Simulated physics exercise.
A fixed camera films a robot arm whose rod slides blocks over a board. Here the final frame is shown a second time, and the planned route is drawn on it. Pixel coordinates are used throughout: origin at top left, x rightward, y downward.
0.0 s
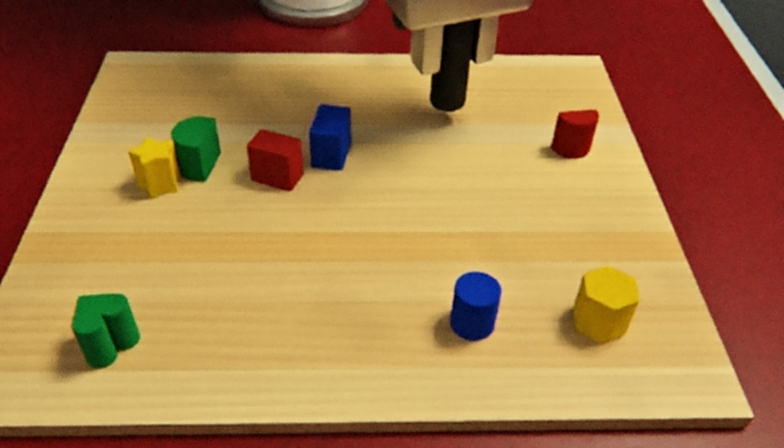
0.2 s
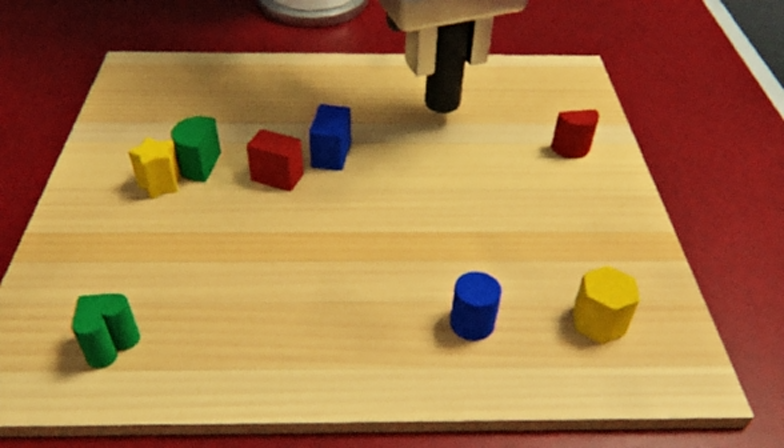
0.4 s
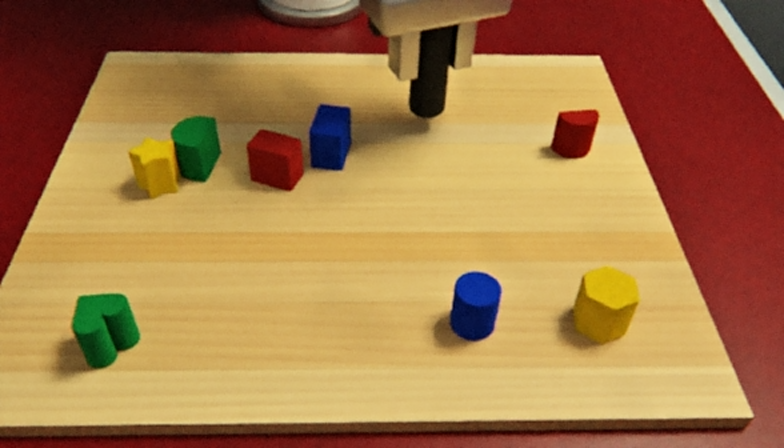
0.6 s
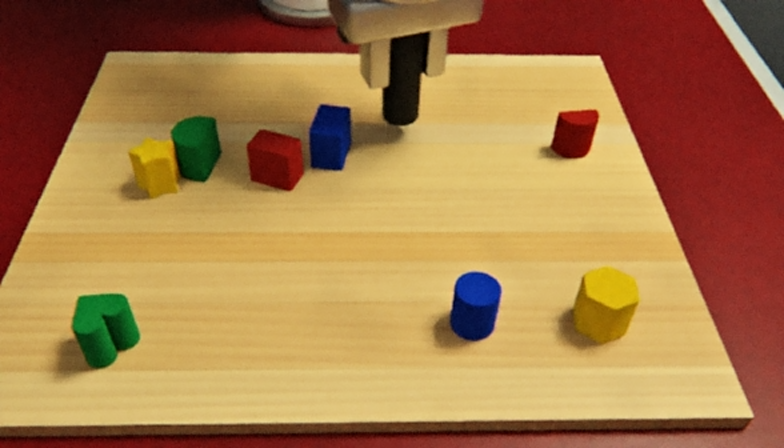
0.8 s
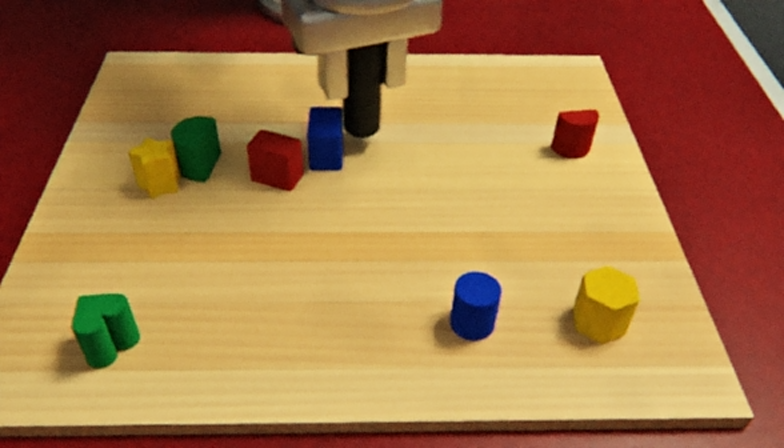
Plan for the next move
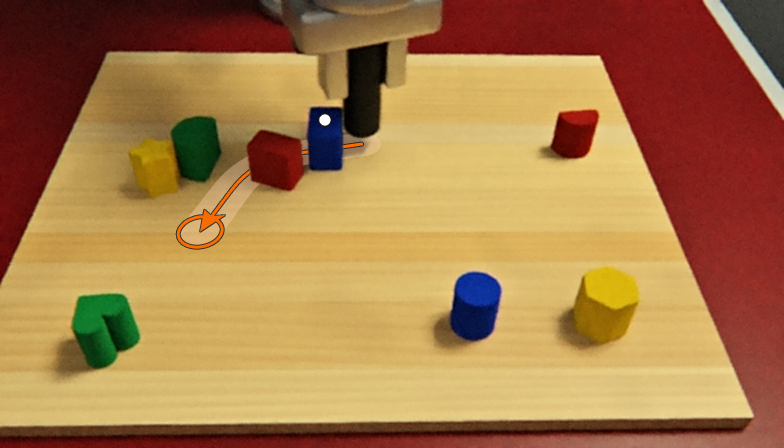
A robot arm moves its black rod left over a wooden board and nudges a blue block.
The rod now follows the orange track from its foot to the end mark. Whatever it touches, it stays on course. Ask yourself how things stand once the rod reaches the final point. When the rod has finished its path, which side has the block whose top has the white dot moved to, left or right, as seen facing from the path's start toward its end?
Slides left.
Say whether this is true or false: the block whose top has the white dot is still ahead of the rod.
My answer: True.
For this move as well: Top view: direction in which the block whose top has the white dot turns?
It ends up turned anticlockwise.
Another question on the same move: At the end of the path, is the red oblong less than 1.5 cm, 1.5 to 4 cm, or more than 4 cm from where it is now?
Beyond 4 cm.
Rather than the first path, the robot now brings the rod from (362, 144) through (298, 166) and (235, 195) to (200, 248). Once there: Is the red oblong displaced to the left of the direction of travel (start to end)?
No, that is not what happens.
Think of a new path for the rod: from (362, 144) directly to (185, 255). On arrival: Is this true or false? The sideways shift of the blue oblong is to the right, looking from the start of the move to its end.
My answer: True.
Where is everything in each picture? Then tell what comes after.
In the first picture, tip of the rod at (447, 103), middles of tops, green D-shaped block at (192, 129), red oblong at (274, 142), blue oblong at (330, 119).
In the second picture, rod at (442, 105), nothing pushed.
In the third picture, rod at (427, 109), nothing pushed.
In the fourth picture, rod at (400, 117), nothing pushed.
In the fifth picture, rod at (362, 128), green D-shaped block at (192, 129), red oblong at (274, 142), blue oblong at (325, 120).
The line goes from (362, 144) through (294, 154) and (237, 183) to (200, 232); the dot is on the blue oblong.
On the path given first. One third of the way, rod at (291, 138); red oblong at (246, 158); blue oblong at (264, 138), turned 70° anticlockwise.
Two thirds of the way, rod at (233, 168); red oblong at (196, 197), turned 15° anticlockwise; blue oblong at (208, 173), turned 85° anticlockwise.
At the end, rod at (197, 215); green D-shaped block unmoved; red oblong at (142, 246); blue oblong at (164, 221), turned 70° anticlockwise.
